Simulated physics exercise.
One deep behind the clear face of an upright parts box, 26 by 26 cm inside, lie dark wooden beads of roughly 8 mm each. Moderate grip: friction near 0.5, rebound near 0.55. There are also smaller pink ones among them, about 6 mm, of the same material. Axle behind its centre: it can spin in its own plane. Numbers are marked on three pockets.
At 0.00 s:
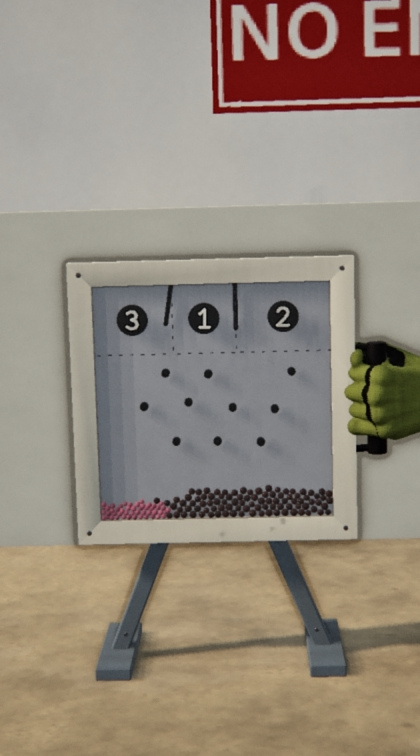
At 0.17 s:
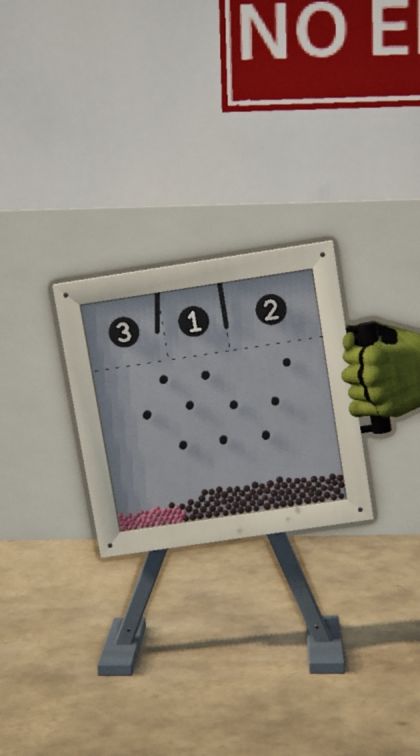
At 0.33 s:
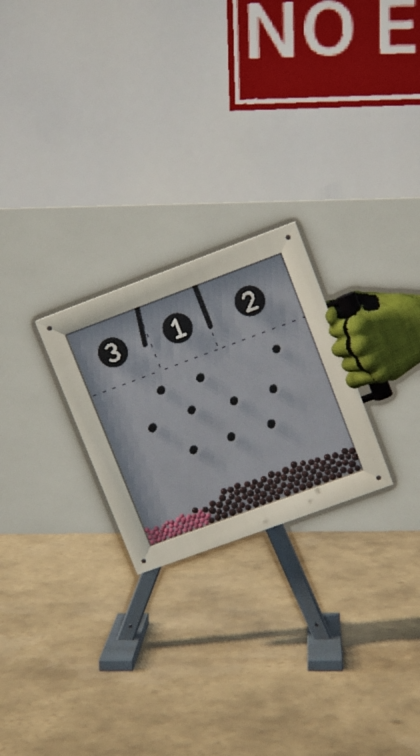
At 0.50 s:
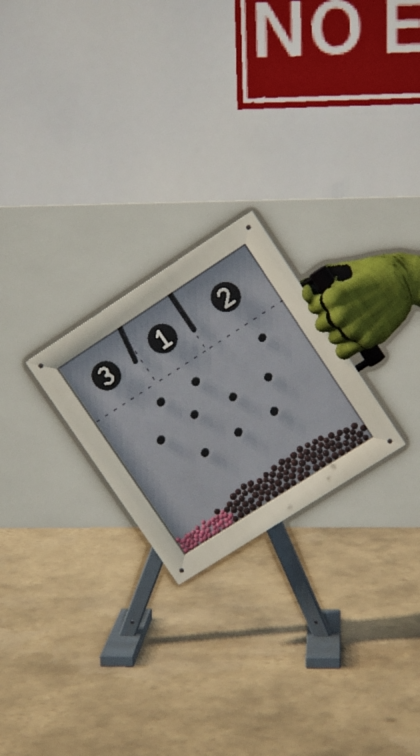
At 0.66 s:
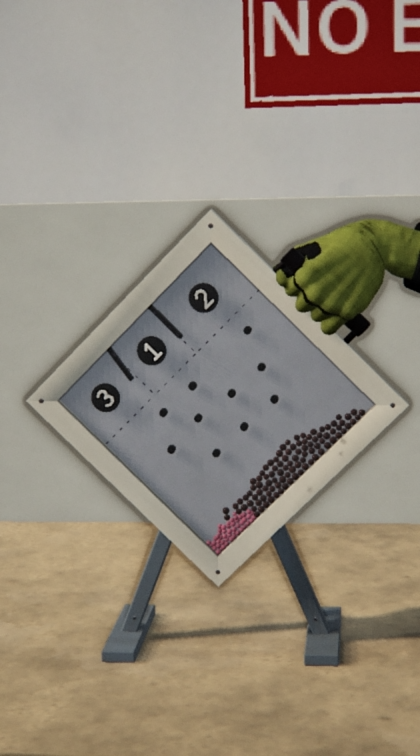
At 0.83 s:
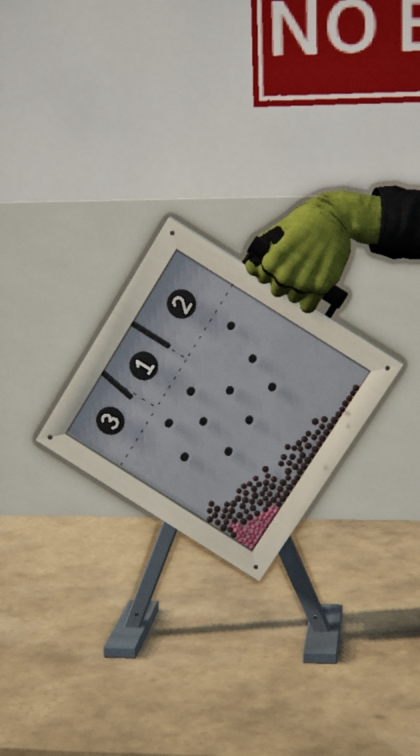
A green hand turns an upright box of dark and pink beads steadily anticlockwise.
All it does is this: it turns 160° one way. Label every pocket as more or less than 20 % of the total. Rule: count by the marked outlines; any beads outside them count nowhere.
No. 1: Less. 2: Less. 3: More.
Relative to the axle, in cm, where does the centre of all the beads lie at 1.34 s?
Roughly 10 centimetres to the right and 9 centimetres below.
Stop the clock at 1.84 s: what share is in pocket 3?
I'd say near 35 in a hundred.
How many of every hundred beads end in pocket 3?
Share: Approx. 70 %.
After 1.34 s, it stands 95° anticlockwise; the beads' middle is 10 cm right of and 9 cm below the centre; nothing in the marked areas.
After 1.84 s, it stands 133° anticlockwise; the beads' middle is 7 cm right of and 9 cm below the centre; no. 3, 35 %.
After 2.27 s, it stands 160° anticlockwise; the beads' middle is 7 cm right of and 10 cm below the centre; no. 3, 65 %.
All still by 2.9 s, it stands 160° anticlockwise; no. 1, 0 %, no. 2, 0 %, no. 3, 70 %, elsewhere 30 %.
